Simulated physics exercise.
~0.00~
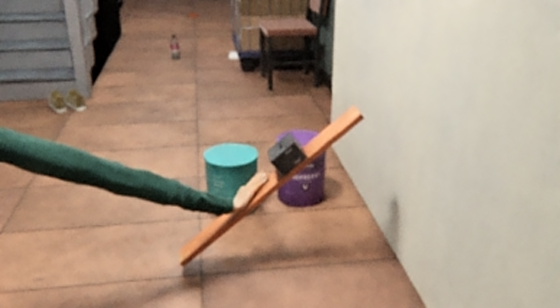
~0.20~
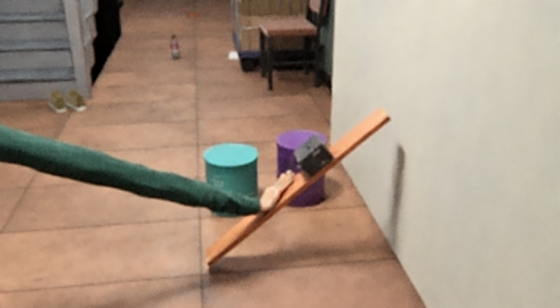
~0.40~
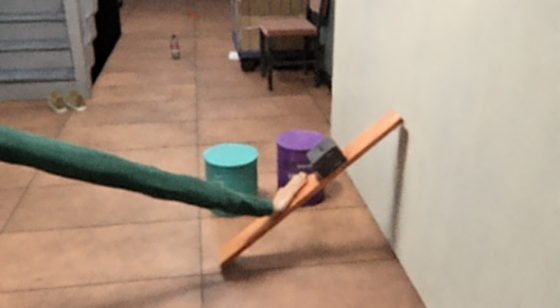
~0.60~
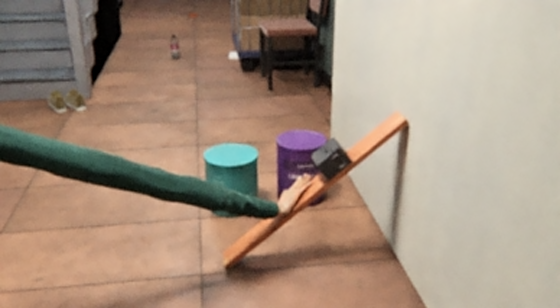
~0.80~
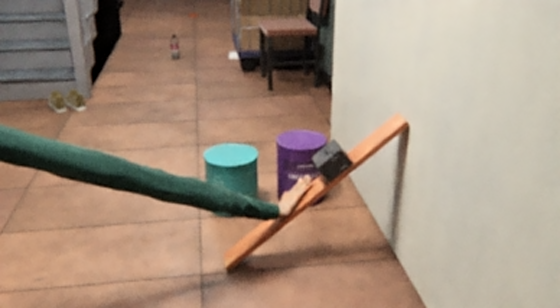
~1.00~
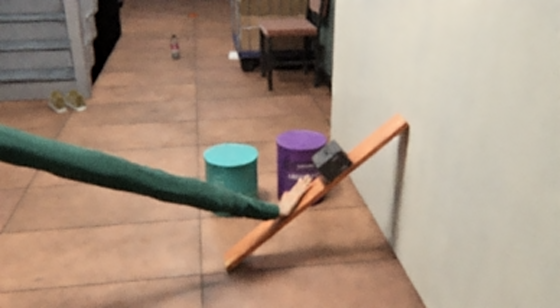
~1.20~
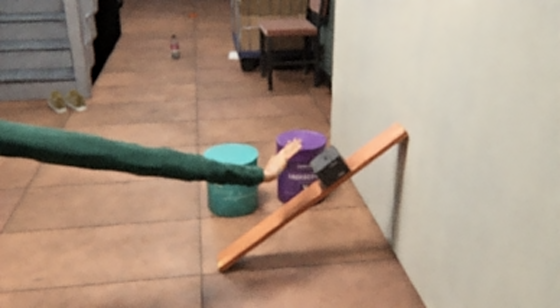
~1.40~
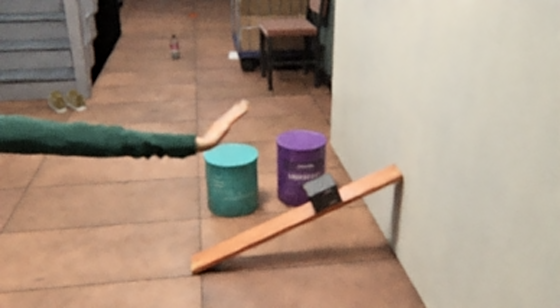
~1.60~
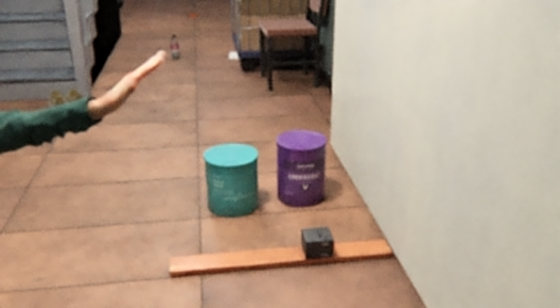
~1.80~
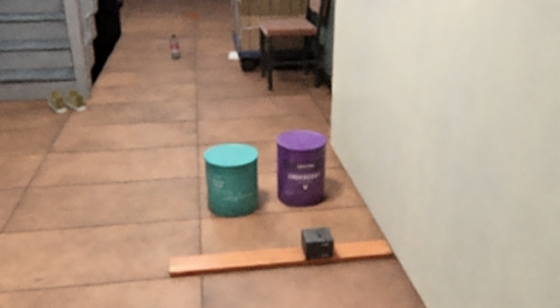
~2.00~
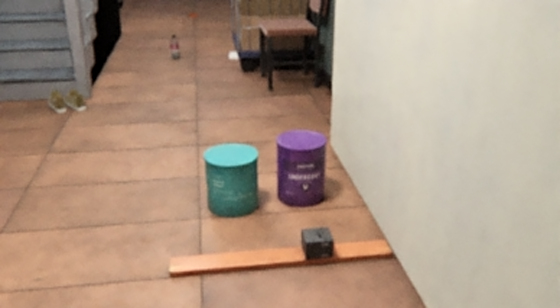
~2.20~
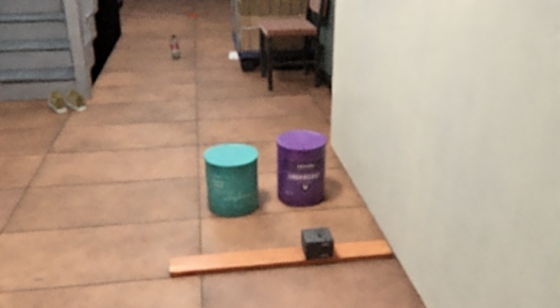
Against a pale wall, a hand releases a leaning orange plank, which slips down flat.
